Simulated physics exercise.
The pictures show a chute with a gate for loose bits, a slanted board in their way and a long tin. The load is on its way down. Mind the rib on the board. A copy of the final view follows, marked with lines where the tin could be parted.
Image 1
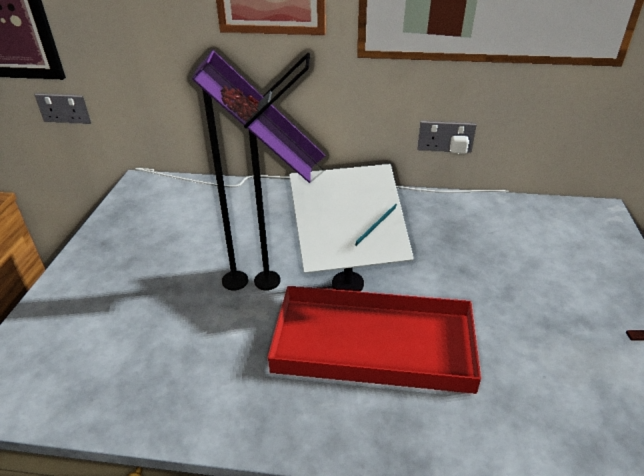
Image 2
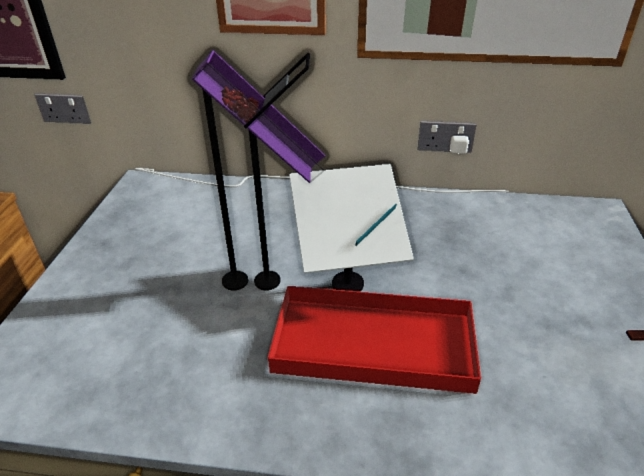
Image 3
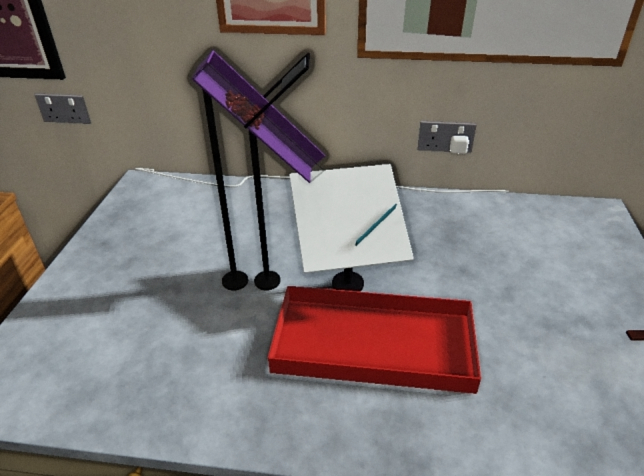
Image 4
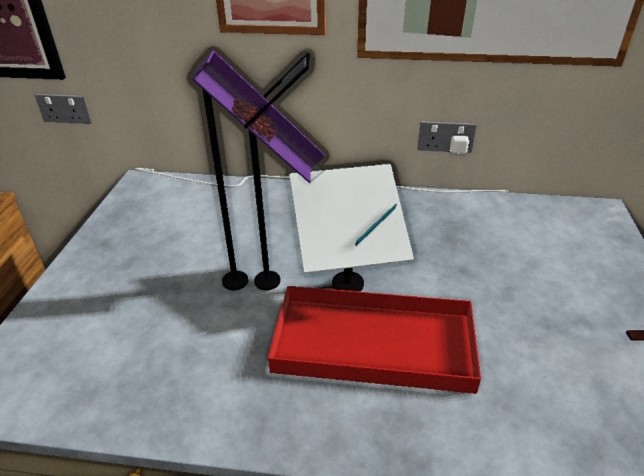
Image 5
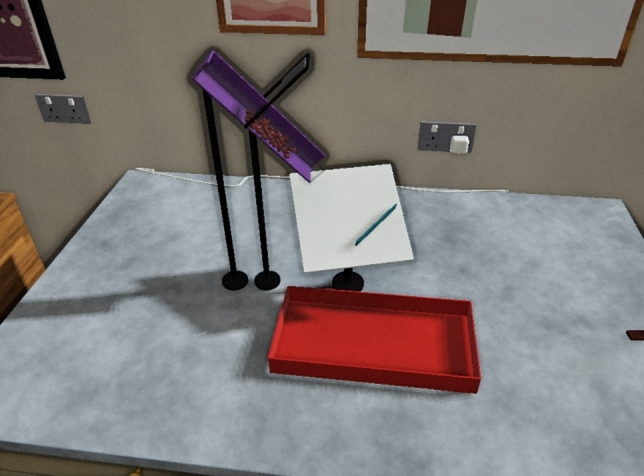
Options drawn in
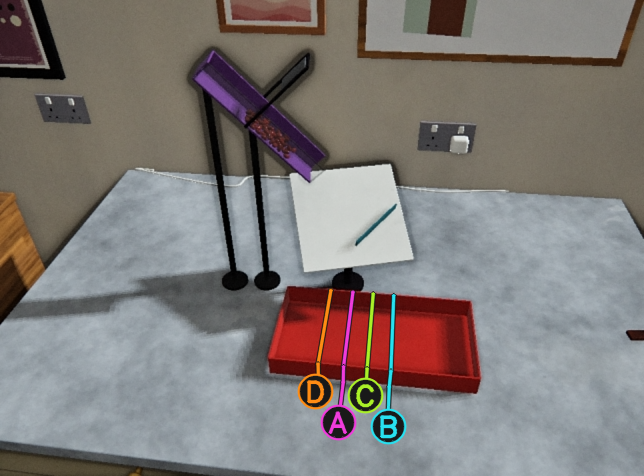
A small heap of reddish-brown beans slides slowly down a steep purple chute, moving from behind its black gate towards the lower right, still inside the chute. The chute stands on thin black posts above a pale blue-grey tabletop, seen from slightly above by a still camera, with framed artwork and sockets behind. A tilted white board bearing a thin teal rib and an empty red tin stay motionless.
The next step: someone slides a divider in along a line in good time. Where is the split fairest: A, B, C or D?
Best: A.
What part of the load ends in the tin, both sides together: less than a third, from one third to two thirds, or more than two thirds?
About that: From one third to two thirds.
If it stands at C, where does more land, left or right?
The left side.
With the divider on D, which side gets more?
More lands on the right.
On the marked copy, line A crosses the front rim at (343, 365); line B crosses the front rim at (390, 370); line C crosses the front rim at (367, 367); line D crosses the front rim at (318, 363).
Choosing A, of what is caught, about half on the left of the divider, about half on the right.
Choosing B, of what is caught, all on the left of the divider, none on the right.
Choosing C, of what is caught, nearly all on the left of the divider, a stray few on the right.
Choosing D, of what is caught, a small part on the left of the divider, nearly all on the right.
